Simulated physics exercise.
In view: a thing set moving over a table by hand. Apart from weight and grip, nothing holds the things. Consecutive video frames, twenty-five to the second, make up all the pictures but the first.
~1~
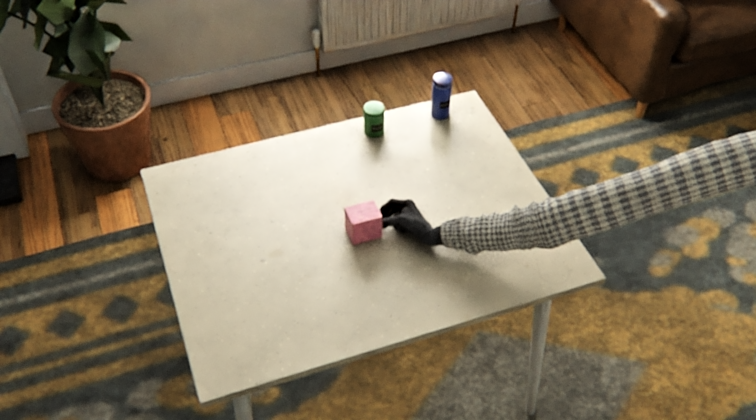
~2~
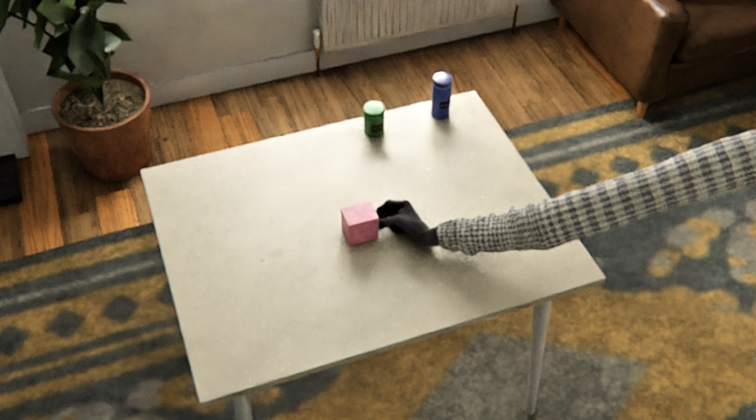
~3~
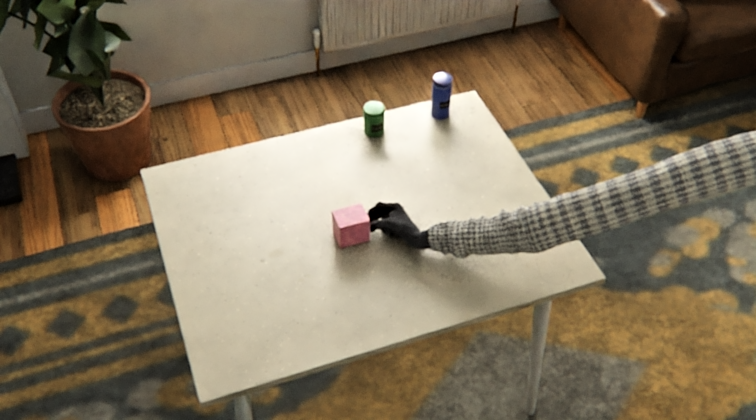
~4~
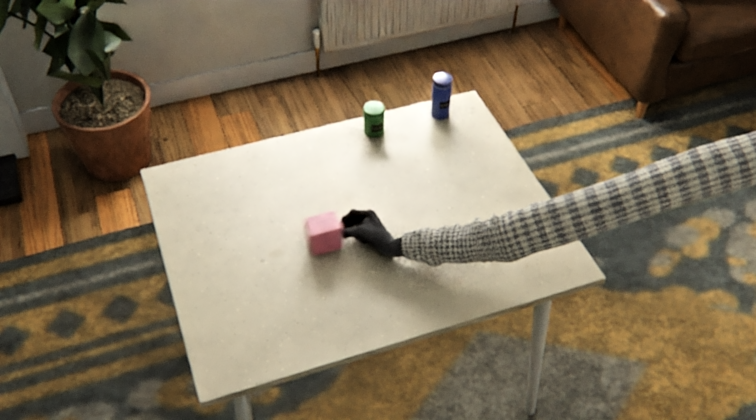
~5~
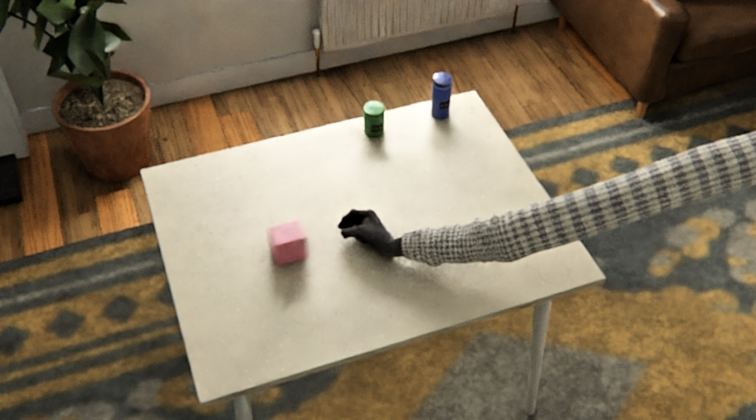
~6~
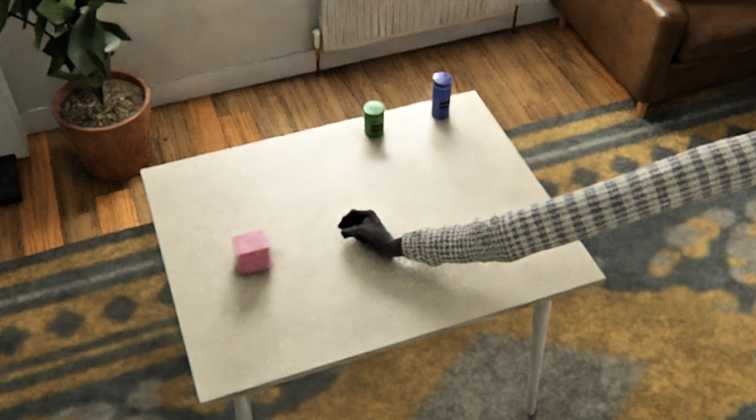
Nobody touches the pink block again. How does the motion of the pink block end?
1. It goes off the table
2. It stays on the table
1.
Then, 0.20 s later than the last frame, pink block now off the table.
Then, 0.40 s later than the last frame, things are still on the move.
Then, 0.50 s later than the last frame, as before.
When it is over, off the table, pink block.
